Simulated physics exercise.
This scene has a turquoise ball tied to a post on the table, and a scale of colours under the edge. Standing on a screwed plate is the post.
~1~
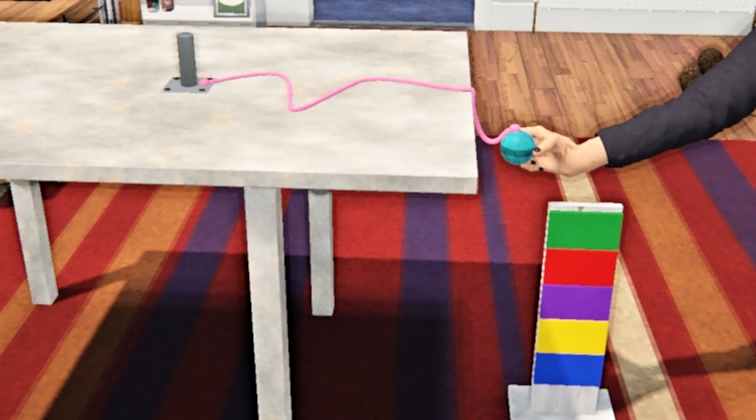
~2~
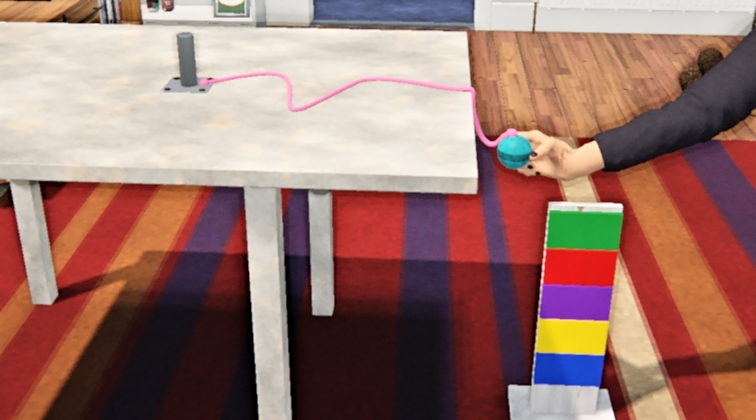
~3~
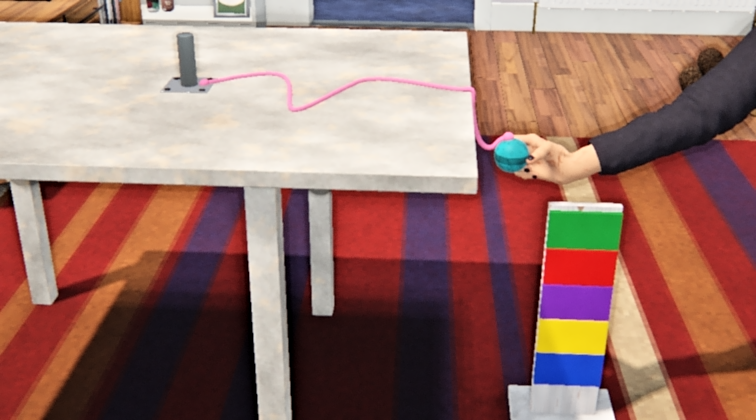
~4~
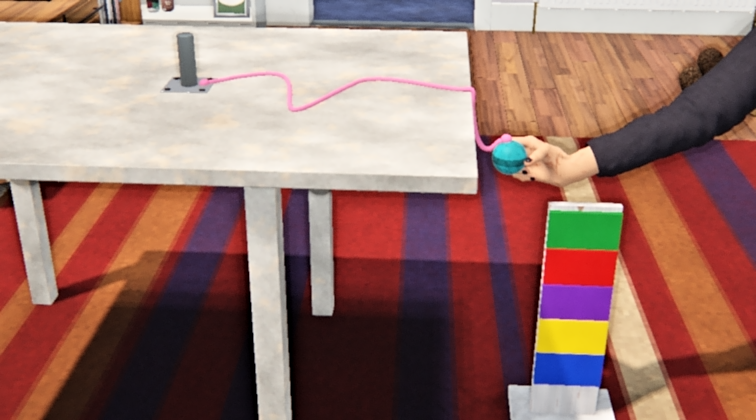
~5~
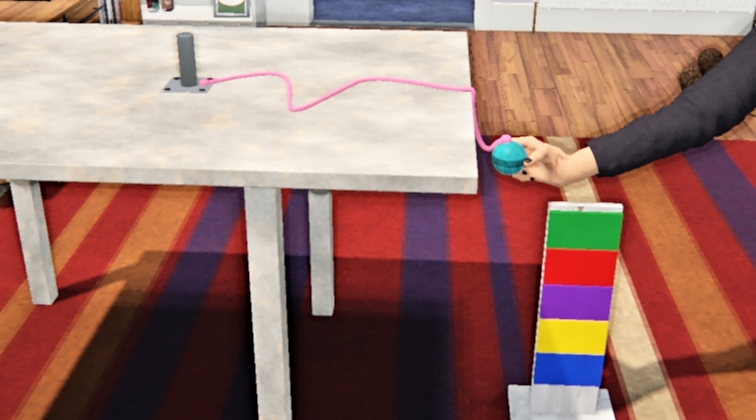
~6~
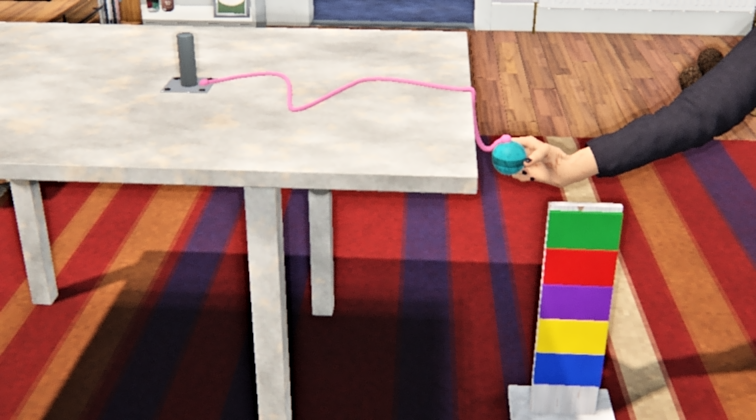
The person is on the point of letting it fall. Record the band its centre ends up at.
Centre ends at yellow.
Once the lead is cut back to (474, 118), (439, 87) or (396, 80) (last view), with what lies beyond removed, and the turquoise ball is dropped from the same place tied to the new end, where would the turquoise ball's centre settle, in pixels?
Try 1: About (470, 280). Try 2: About (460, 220). Try 3: About (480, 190).
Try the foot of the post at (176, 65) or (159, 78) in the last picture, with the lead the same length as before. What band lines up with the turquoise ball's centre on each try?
It comes out purple the first time and purple the second time.
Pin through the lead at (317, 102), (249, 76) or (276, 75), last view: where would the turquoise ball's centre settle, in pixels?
Respectively (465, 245), (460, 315) and (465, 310).
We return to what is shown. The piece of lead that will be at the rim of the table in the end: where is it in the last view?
(344, 88), approximately.
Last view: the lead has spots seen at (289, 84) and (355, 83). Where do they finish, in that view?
You'll find the first mark at (316, 90) and the second mark at (471, 125).
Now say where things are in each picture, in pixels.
Turquoise ball (518, 147); green (584, 232); red (580, 269); purple (576, 304); yellow (572, 338); blue (568, 371), in the first frame.
Turquoise ball (515, 152); lead through (241, 77) (290, 90) (318, 102) (377, 79) (463, 90), in the second frame.
Turquoise ball (512, 155), in the third frame.
Turquoise ball (510, 157); lead through (241, 77) (290, 90) (318, 102) (377, 79) (463, 90), in the fourth frame.
Turquoise ball (510, 158), in the fifth frame.
Turquoise ball (510, 158); lead through (241, 77) (290, 90) (318, 102) (377, 79) (463, 90), in the sixth frame.
A little later, ball near (446, 314); level with purple.
Next, ball near (479, 324); level with yellow.
When it is over, ball near (457, 327); level with yellow. Its middle rests at the yellow band.
